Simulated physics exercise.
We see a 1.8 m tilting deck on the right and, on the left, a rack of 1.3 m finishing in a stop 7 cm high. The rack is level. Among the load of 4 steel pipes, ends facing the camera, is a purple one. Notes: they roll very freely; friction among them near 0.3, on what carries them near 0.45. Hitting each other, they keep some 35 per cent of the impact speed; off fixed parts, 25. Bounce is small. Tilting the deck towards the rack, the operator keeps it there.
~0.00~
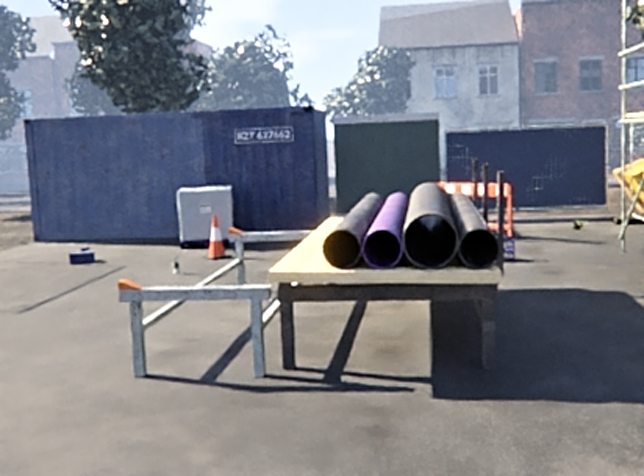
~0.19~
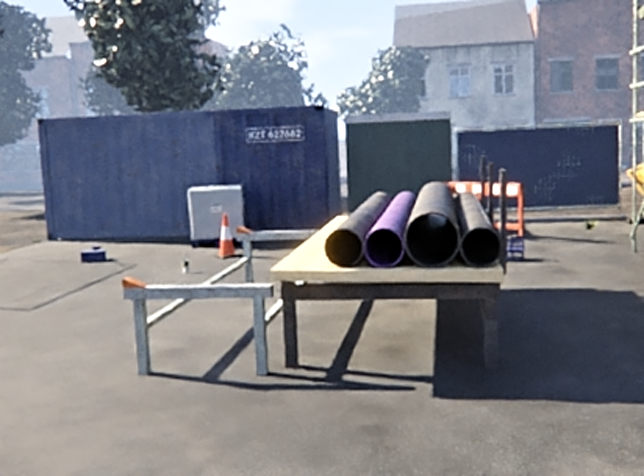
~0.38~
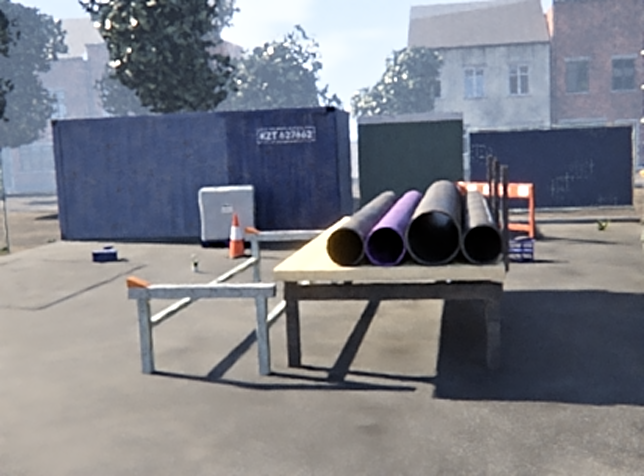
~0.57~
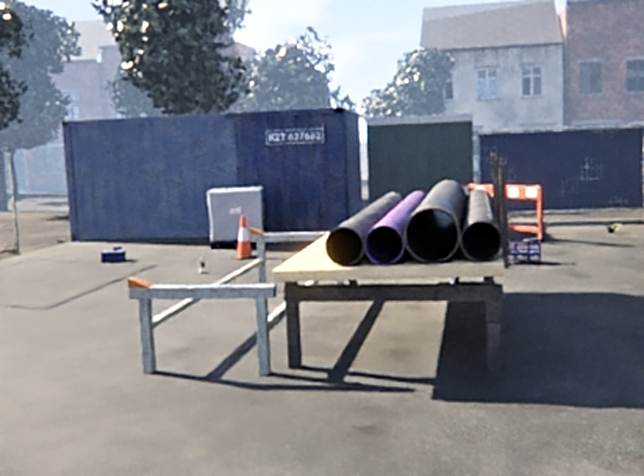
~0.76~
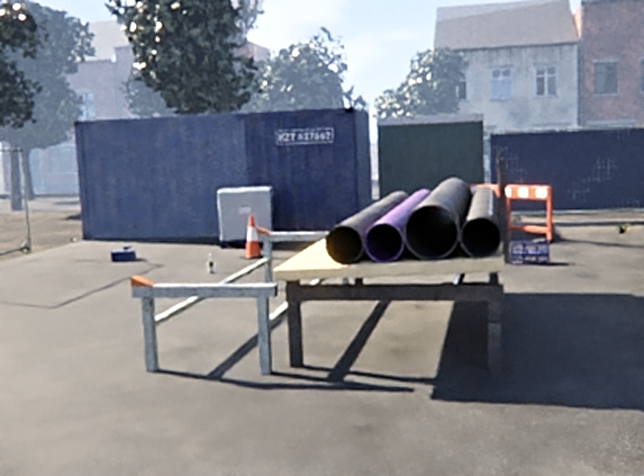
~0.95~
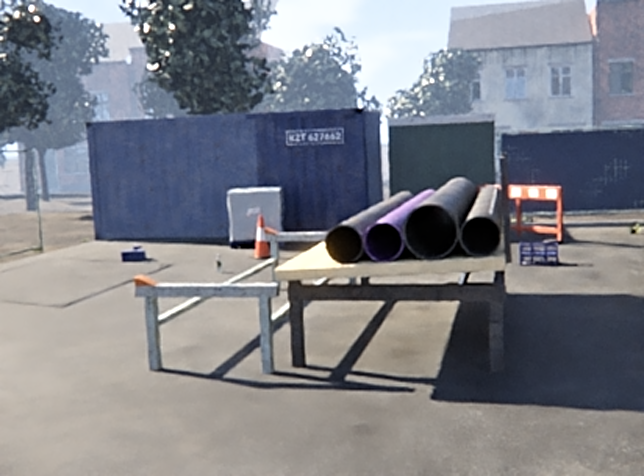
The video shows four large pipes, one purple, lying on a deck beside a low rack in a paved yard. The deck tilts very slightly left while the pipes barely move, and the view shifts gradually around them.
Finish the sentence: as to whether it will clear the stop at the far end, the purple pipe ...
... will not.
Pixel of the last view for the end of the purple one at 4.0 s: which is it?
I'd put it somewhere around (268, 251) in that view.
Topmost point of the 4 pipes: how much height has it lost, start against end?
Roughly 10 cm.
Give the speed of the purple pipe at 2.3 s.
The speed is close to 0.3 m/s.
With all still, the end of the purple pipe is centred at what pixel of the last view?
It ends up close to (159, 267).
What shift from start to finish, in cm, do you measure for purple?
For purple, the shift is 200.
Then, 2.3 s in, purple is on the deck, 65 cm from the hinge, rolling left; 0 of 4 over the stop.
Then, 4.0 s in, purple is on the rack, 120 cm from the rack's far end, rolling left; 0 of 4 over the stop.
Then, 6.1 s in, purple is on the rack, 25 cm from the rack's far end, rolling left; 1 of 4 over the stop.
In the end (8.3 s), purple is on the rack, 25 cm from the rack's far end; 1 of 4 over the stop.
